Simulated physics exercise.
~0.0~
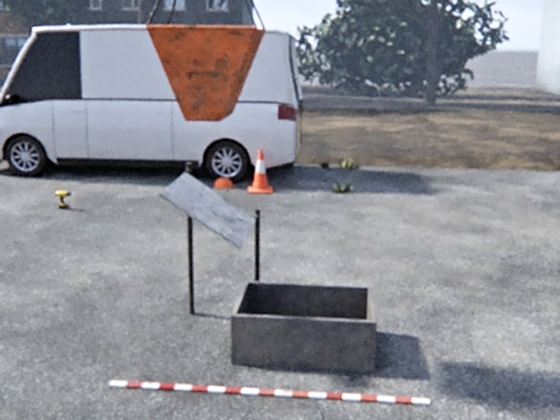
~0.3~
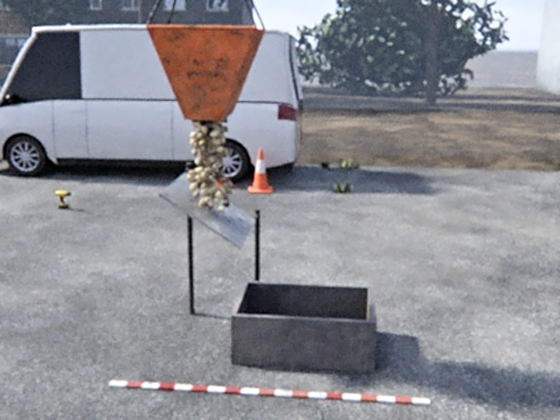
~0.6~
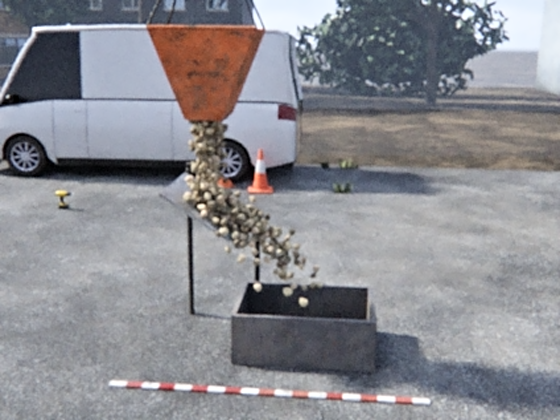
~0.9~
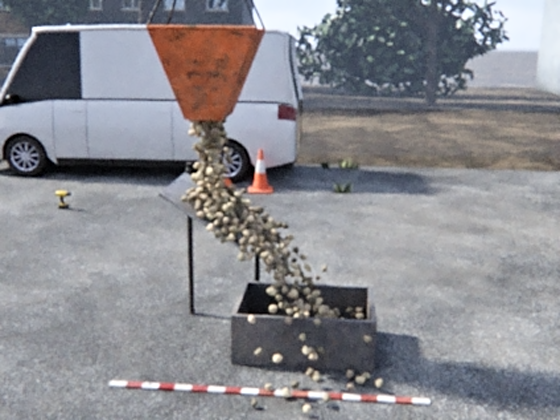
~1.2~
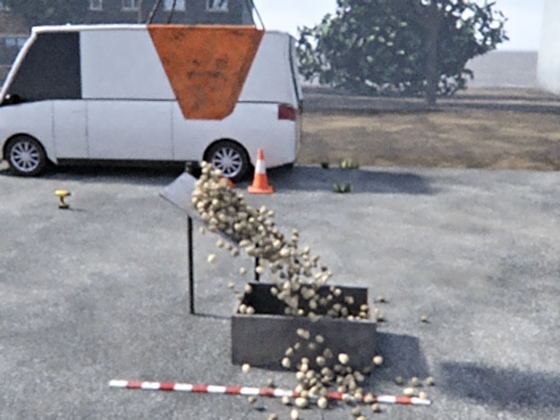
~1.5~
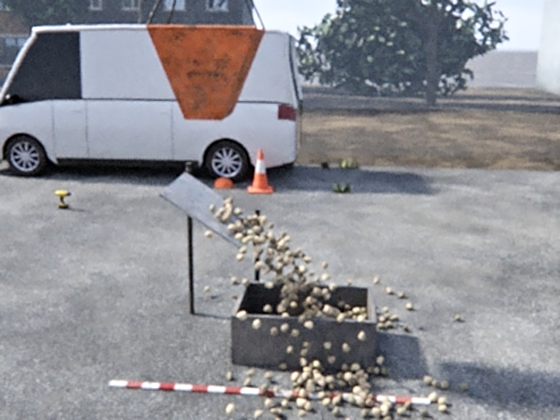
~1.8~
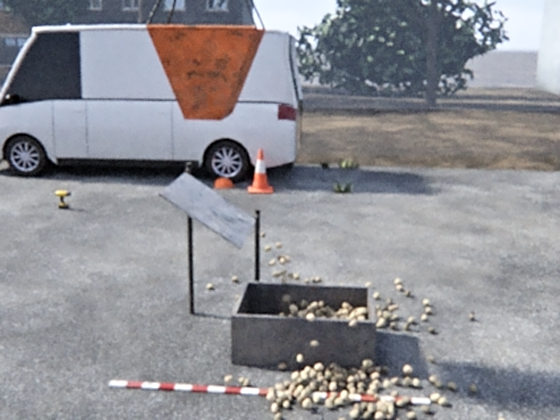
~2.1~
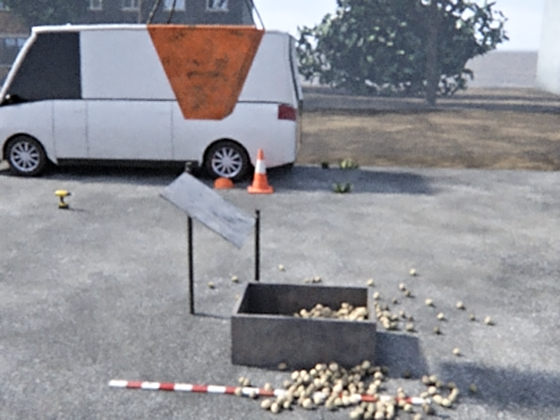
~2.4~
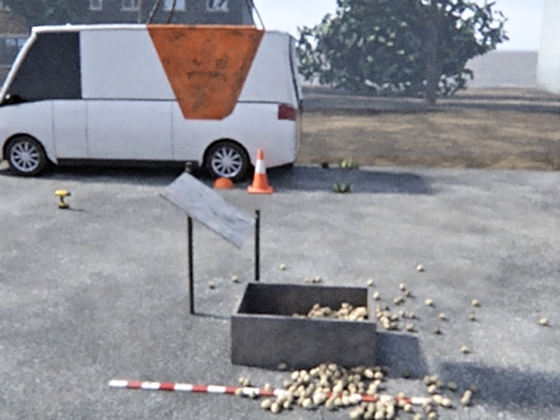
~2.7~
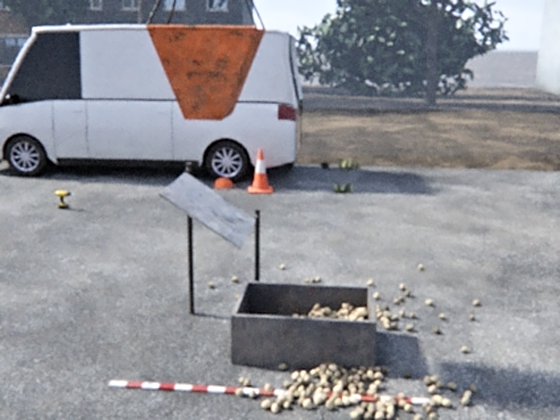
Stones pour from an orange skip, slide down the sloping steel, and settle in and around the bin.
